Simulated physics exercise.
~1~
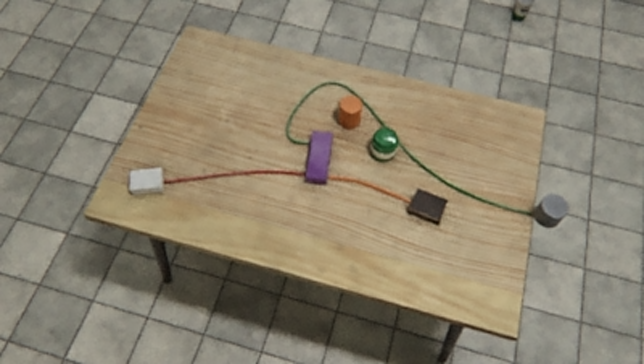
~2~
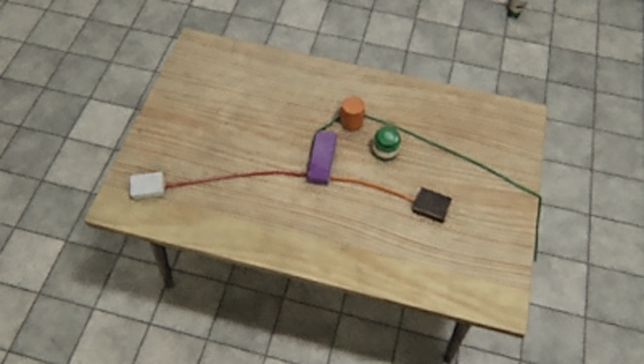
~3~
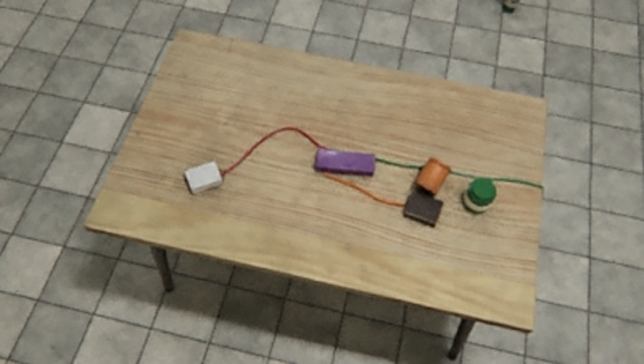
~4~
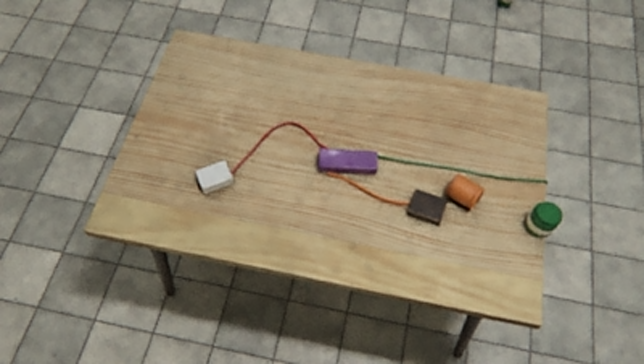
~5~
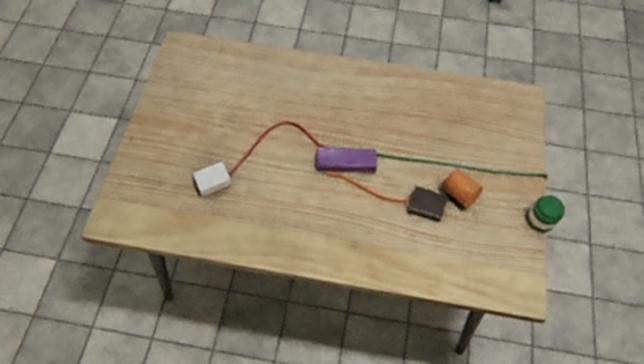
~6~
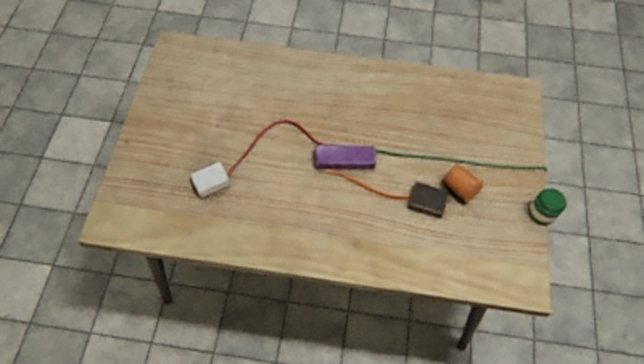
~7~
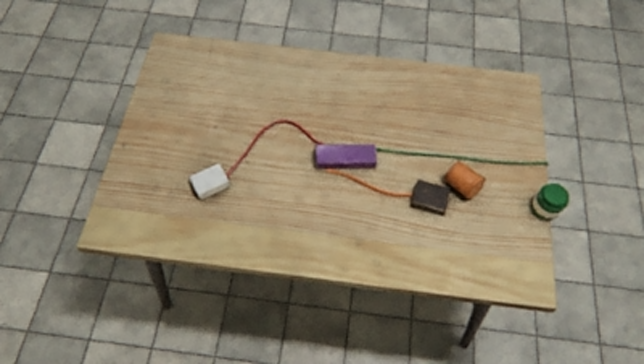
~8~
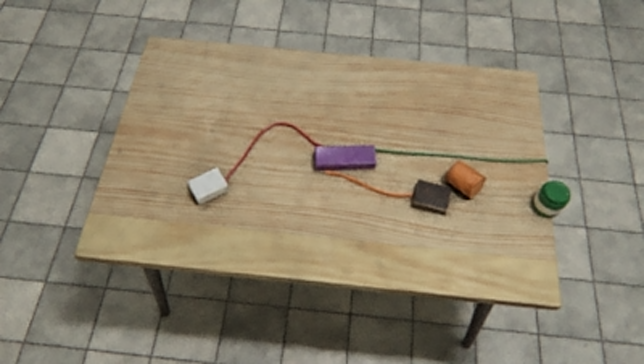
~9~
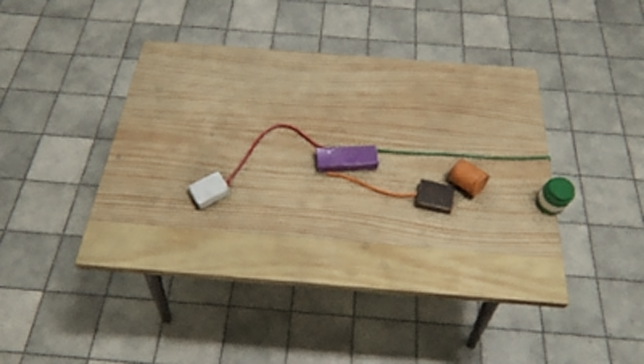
A grey cylinder hangs off the right edge of a wooden table on a green cable, seen from above on a grey tiled floor. The cable curls around an orange tub and a green jar to a purple strip in the middle, with a white block on a red cable at left and a black box on an orange one at right. The cylinder drops out of sight, and the green cable pulls taut. It swings the strip round and drags the white block rightward, while the tub tips over and the jar slides right. Finally, the tub lies beside the black box, the jar sits at the right edge, and the cable stretches straight over it.
